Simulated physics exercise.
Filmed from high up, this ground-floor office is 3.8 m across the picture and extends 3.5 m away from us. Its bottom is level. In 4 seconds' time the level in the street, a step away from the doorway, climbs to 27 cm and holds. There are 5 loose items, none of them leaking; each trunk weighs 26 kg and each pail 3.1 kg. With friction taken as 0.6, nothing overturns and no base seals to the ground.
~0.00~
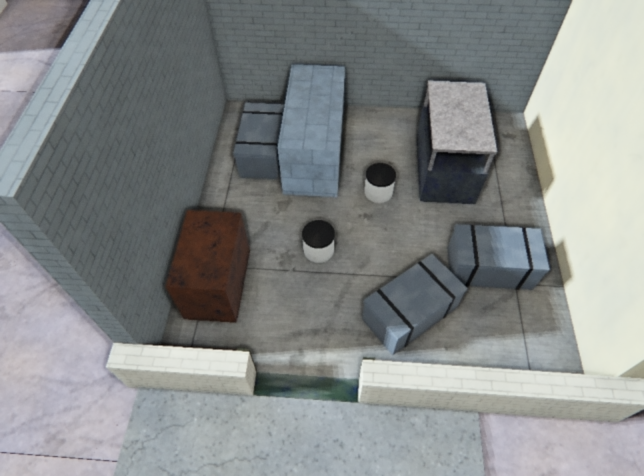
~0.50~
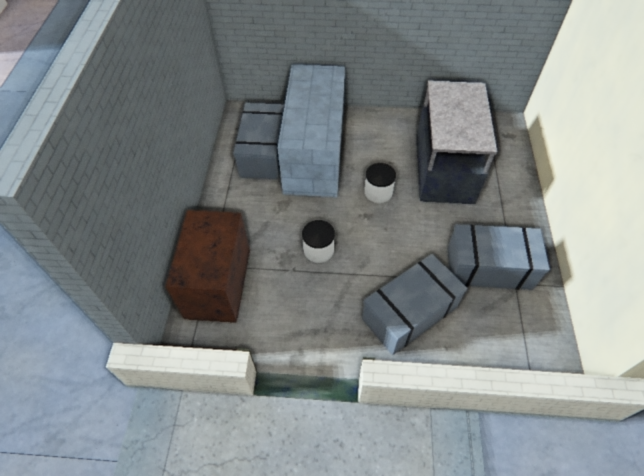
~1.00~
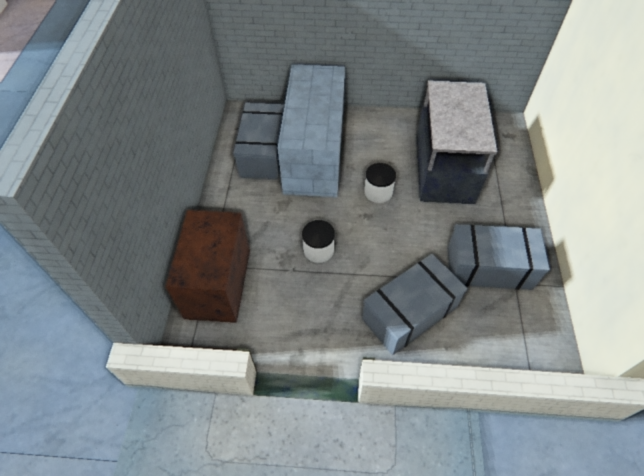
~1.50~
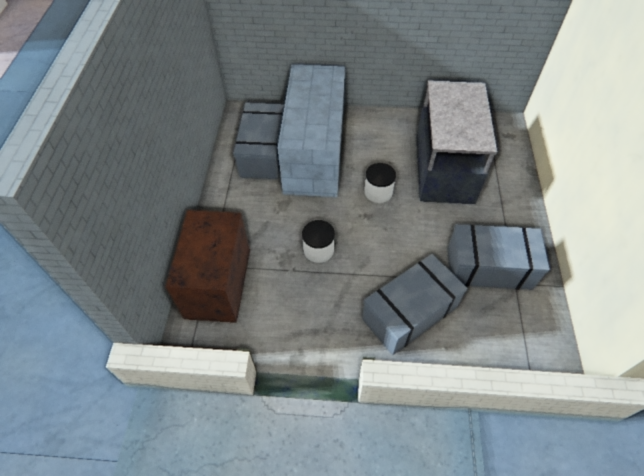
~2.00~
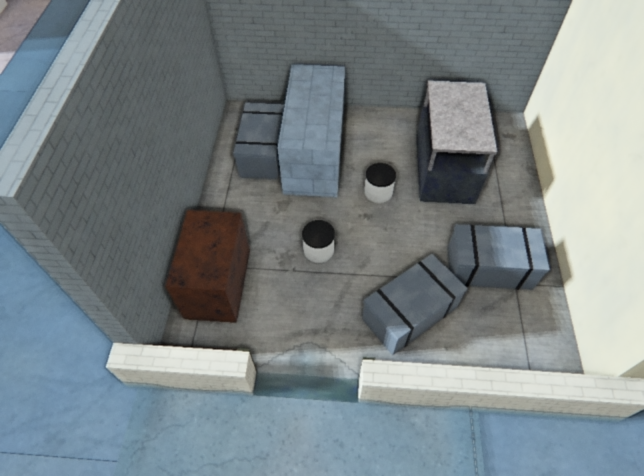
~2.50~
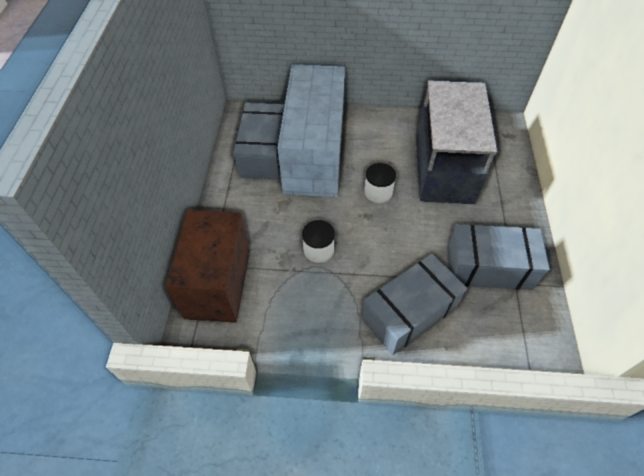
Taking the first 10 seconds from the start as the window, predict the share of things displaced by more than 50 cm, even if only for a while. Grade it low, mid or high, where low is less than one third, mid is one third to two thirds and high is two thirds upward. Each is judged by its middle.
Grade: Mid.
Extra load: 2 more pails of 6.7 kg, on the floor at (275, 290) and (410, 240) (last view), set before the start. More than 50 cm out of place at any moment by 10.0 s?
Taking them in order, the first is beyond that distance and the second is within that distance.
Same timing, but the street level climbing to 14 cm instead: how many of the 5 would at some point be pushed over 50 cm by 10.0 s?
It would come to 2 of them.
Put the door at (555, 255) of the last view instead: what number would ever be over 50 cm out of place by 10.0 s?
In that case the number is 4.
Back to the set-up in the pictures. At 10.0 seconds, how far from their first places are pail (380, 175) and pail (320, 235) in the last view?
One is off by 60 cm, the other by 250 cm, in the order asked.
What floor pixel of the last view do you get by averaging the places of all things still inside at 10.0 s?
Mean position: Approximately (405, 197).
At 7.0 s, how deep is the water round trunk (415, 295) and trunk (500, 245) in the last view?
4 and 3 cm.
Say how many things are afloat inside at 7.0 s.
Count: 3.
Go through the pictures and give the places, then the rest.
In the first picture, a trunk at (501, 246), on the bottom; a pail at (318, 233) rests on the ground; 0.0 m2 under water; 0 of 5 have shifted.
In the second picture, a trunk at (501, 246), on the bottom; a pail at (318, 233) rests on the ground; water covers 0.0 m2; 0 of 5 have shifted.
In the third picture, a trunk at (501, 246) rests on the ground; a pail at (318, 233), on the bottom; water covers 0.0 m2; 0 of 5 have shifted.
In the fourth picture, a trunk at (501, 246), on the bottom; a pail at (318, 233) rests on the ground; 0.0 m2 under water; 0 of 5 have shifted.
In the fifth picture, a trunk at (501, 246), on the bottom; a pail at (318, 233), on the bottom; 0.1 m2 under water; 0 of 5 have shifted.
In the sixth picture, a trunk at (501, 246), on the bottom; a pail at (318, 233), on the bottom; water covers 0.8 m2; 0 of 5 have shifted.
After 3.5 s 0 of 5 are over 50 cm from their spots; 0 afloat.
After 4.5 s 2 of 5 are over 50 cm from their spots; 1 afloat.
After 7.0 s 2 of 5 are over 50 cm from their spots; 3 afloat.
After 10.0 s 2 of 5 are over 50 cm from their spots, and 2 have been at some point; 4 afloat.
